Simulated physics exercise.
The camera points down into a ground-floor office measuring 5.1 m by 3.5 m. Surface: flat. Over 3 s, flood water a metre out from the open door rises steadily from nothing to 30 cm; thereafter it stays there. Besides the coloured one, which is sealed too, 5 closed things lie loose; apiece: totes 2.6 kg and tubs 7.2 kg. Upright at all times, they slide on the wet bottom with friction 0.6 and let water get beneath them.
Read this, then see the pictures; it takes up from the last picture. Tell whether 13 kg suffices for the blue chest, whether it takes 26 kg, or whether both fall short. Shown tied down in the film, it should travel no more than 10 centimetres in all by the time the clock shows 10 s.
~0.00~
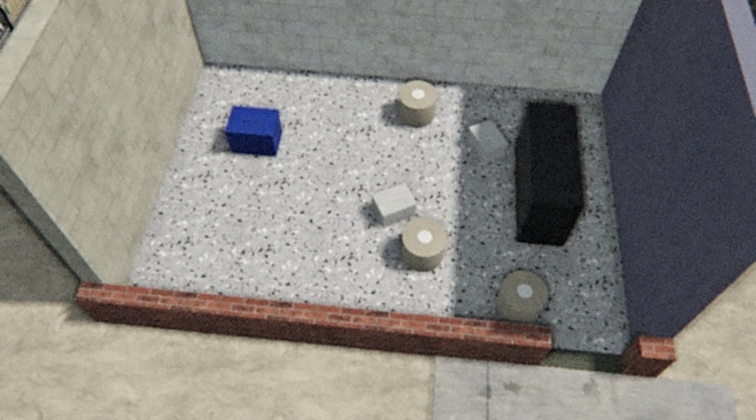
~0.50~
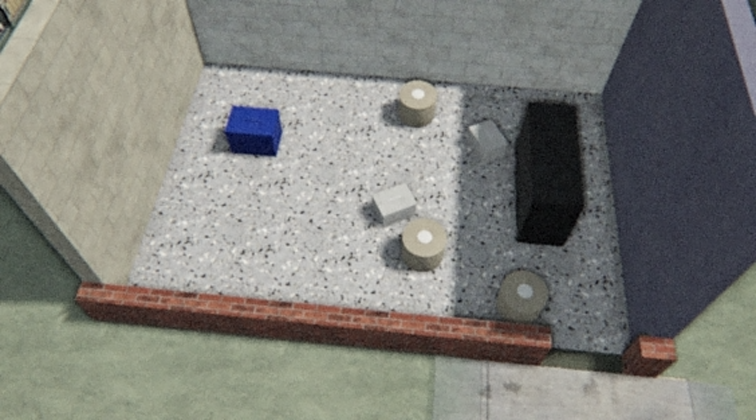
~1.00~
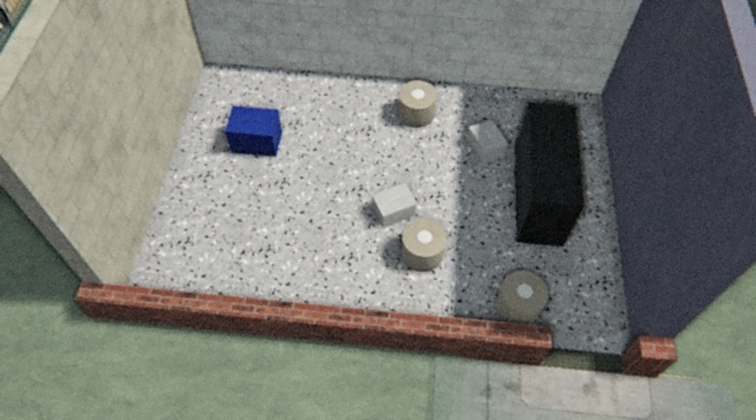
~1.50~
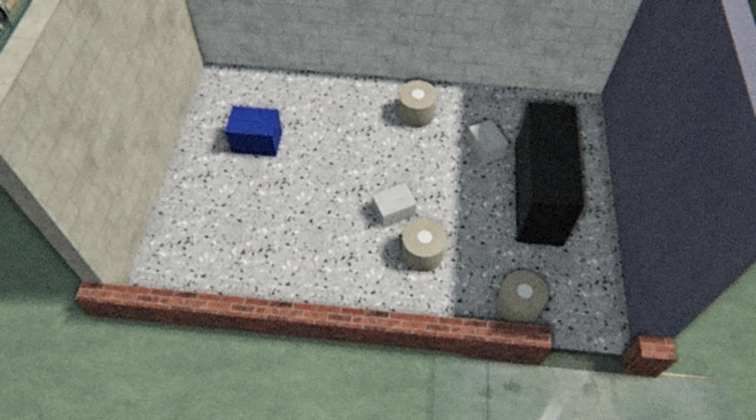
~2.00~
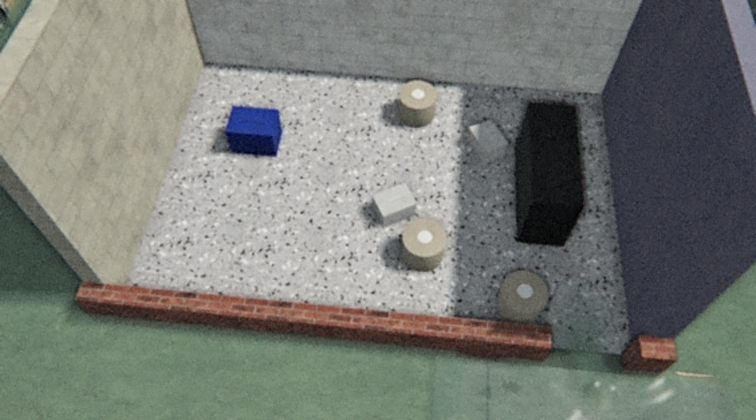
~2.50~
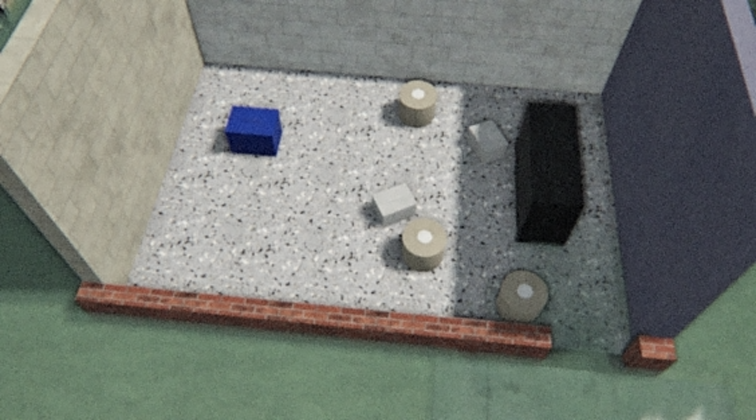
It takes 26 kg.
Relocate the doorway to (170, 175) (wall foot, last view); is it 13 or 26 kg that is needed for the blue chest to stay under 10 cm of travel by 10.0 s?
For that position, nothing offered succeeds.
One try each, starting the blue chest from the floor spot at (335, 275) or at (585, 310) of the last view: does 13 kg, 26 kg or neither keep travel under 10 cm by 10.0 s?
Any load; no load.
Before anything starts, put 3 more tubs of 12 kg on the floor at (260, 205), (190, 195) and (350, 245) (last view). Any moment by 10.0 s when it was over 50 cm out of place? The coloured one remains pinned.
In turn: Under, over, less.
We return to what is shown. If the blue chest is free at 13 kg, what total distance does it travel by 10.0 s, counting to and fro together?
It would cover some 140 cm all told.
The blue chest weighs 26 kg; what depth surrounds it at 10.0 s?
Close to 9 cm deep.
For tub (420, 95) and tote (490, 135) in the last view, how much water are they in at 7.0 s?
Depths: Near 7 cm, then near 4 cm.
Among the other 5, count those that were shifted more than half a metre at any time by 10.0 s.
Answer: 3.
After 3.5 s the blue chest would be 0 cm from its start with 13 kg and 0 cm from its start with 26 kg; 0 cm of water round it then.
After 4.5 s the blue chest would be 0 cm from its start with 13 kg and 0 cm from its start with 26 kg; 0 cm of water round it then.
After 7.0 s the blue chest would be 1 cm from its start with 13 kg and 0 cm from its start with 26 kg; 4 cm of water round it then.
After 10.0 s the blue chest would be 121 cm from its start with 13 kg and 0 cm from its start with 26 kg; 9 cm of water round it then.
